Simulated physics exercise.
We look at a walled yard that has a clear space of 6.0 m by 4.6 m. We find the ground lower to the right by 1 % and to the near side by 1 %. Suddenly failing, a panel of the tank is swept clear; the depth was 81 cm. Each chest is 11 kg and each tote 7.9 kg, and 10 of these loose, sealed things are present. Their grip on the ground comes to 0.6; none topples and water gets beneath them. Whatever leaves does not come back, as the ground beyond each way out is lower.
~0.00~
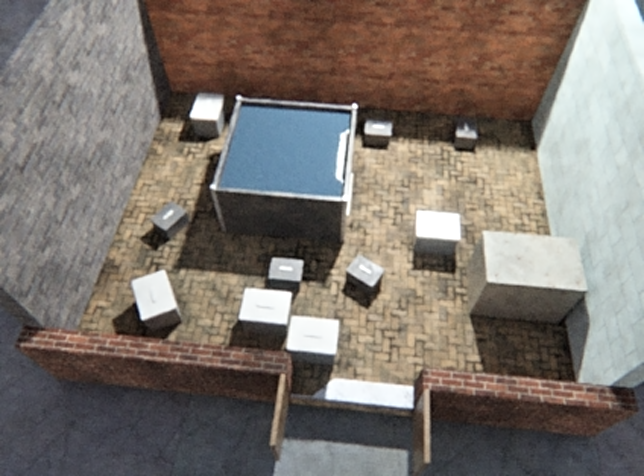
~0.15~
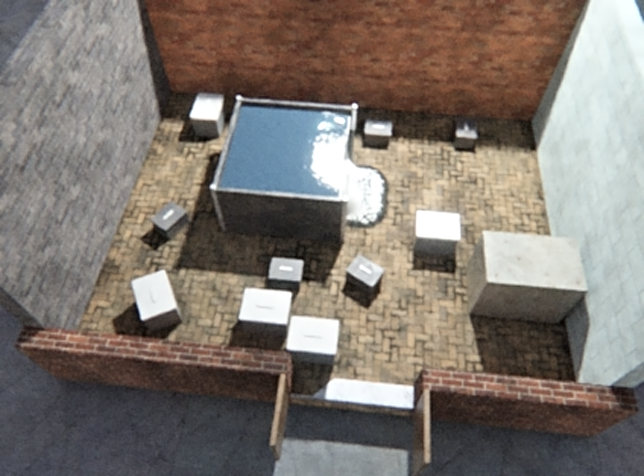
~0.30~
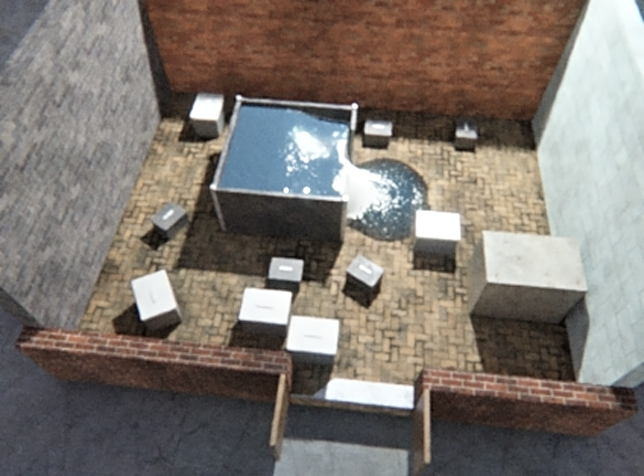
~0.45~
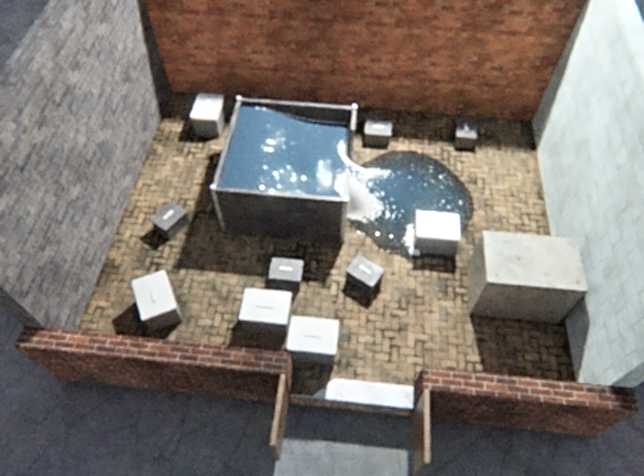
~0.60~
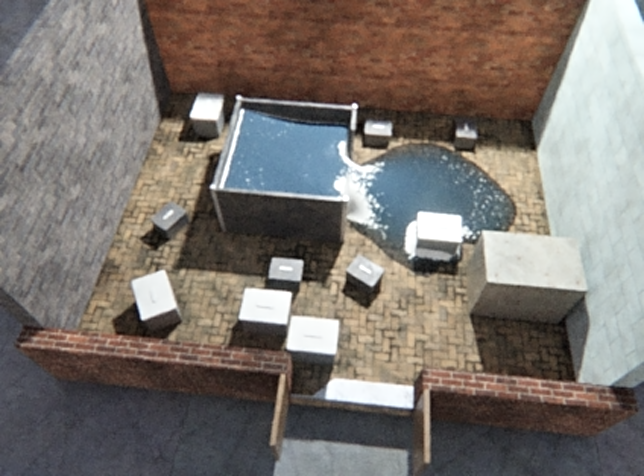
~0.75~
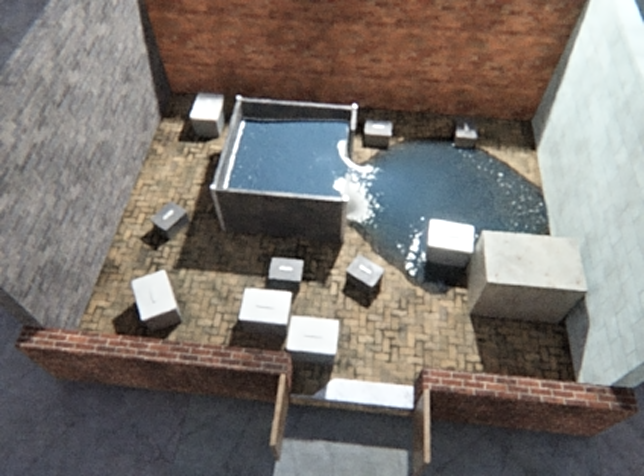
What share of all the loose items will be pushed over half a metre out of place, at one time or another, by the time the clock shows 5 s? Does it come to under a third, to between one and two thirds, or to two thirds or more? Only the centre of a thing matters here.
Under a third.
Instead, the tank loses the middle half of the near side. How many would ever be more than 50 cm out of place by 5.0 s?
Then it comes to 5 of them.
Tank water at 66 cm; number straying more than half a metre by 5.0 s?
With that change, 2 of them.
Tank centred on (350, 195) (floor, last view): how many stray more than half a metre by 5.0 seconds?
The answer would then be 4.
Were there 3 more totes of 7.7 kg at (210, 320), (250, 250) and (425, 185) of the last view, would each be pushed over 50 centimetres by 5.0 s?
The first comes out within the limit, the second within the limit, the third beyond the limit.
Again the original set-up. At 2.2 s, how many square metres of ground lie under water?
Somewhere about 13 m2, give or take.
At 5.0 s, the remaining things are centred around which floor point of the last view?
I'd say about (276, 241) in the last view.
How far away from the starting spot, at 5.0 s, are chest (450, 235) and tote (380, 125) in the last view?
Respectively, 200 centimetres and 30 centimetres.
After 1.1 s 0 of 10 are over 50 cm from their spots; 1 afloat.
After 2.2 s 2 of 10 are over 50 cm from their spots; 1 afloat.
After 3.5 s 2 of 10 are over 50 cm from their spots; 1 afloat.
After 5.0 s 2 of 10 are over 50 cm from their spots, and 2 have been at some point; 1 afloat.
